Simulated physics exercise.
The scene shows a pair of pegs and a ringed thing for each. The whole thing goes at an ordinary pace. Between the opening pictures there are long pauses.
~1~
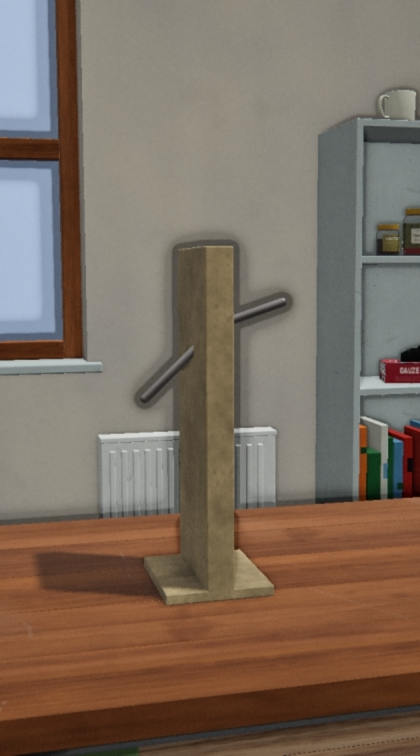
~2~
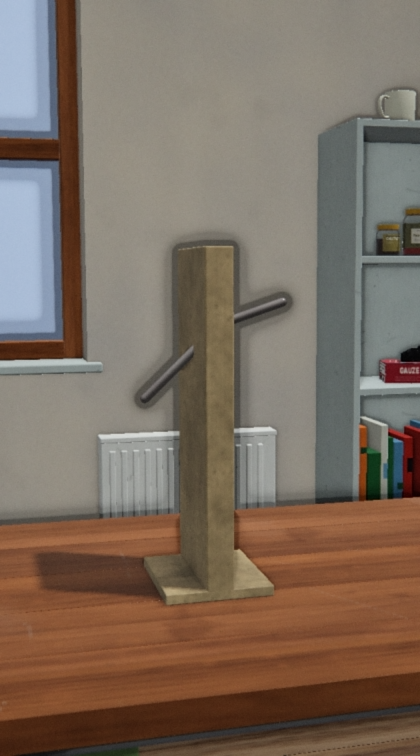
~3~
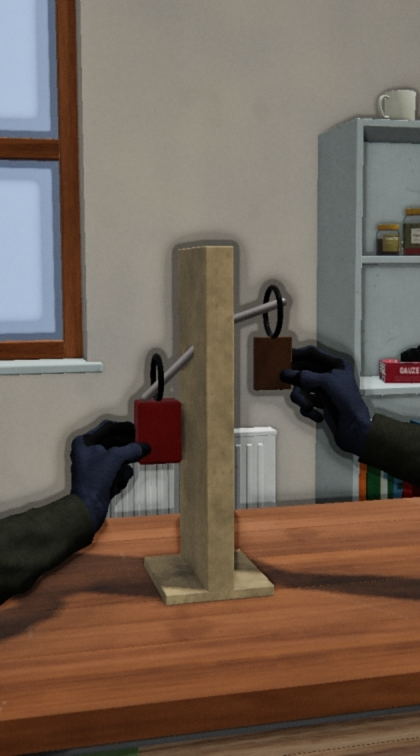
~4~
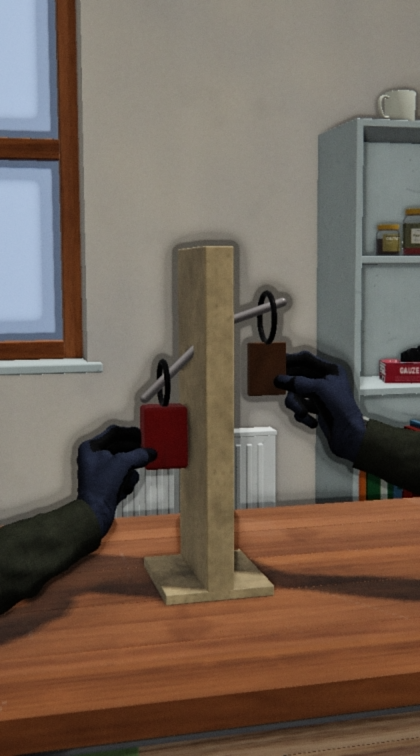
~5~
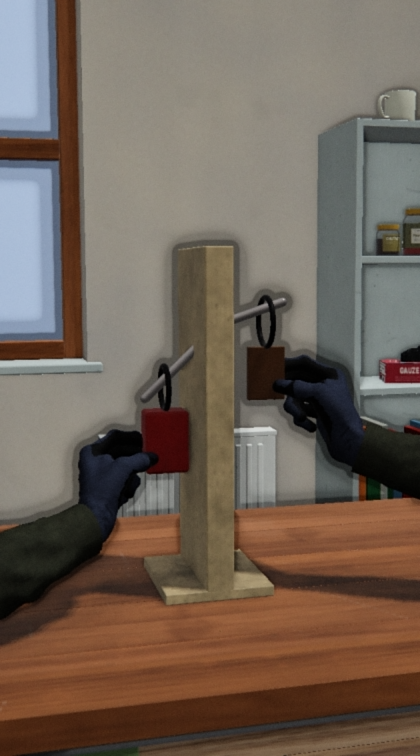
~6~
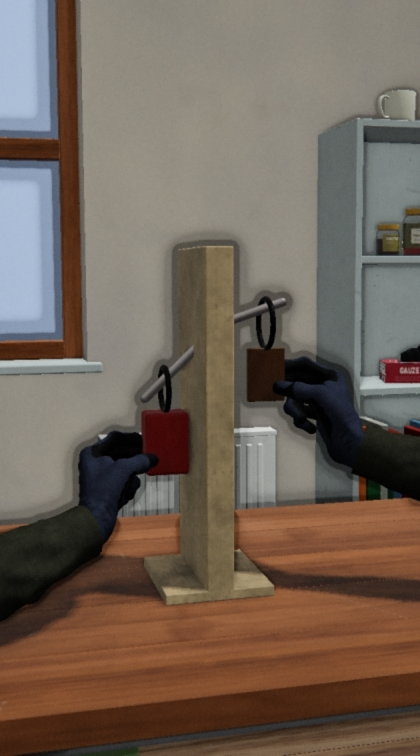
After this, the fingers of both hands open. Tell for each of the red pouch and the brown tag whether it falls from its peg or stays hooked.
In the end, the red pouch comes off, the brown tag stays on.
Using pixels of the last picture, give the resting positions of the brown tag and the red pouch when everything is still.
Near (238, 361) and (84, 572).
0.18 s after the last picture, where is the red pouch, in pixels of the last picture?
I'd look close to pixel (141, 483).
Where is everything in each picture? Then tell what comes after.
Peg stand (212, 417), in the first picture.
Peg stand (212, 417), in the second picture.
Still on the way; red pouch (157, 408); peg stand (212, 417), in the third picture.
Still on the way; brown tag (267, 343); peg stand (212, 417), in the fourth picture.
Still on the way; red pouch (165, 417); peg stand (212, 417), in the fifth picture.
In place, still held; red pouch (165, 419); brown tag (266, 349); peg stand (212, 417), in the sixth picture.
Then, 0.18 s after the last picture, red pouch falling near (141, 482); brown tag tipped 13° from how it was near (255, 355).
At rest, the red pouch falls off, near (85, 572); the brown tag stays on its peg, near (239, 361).
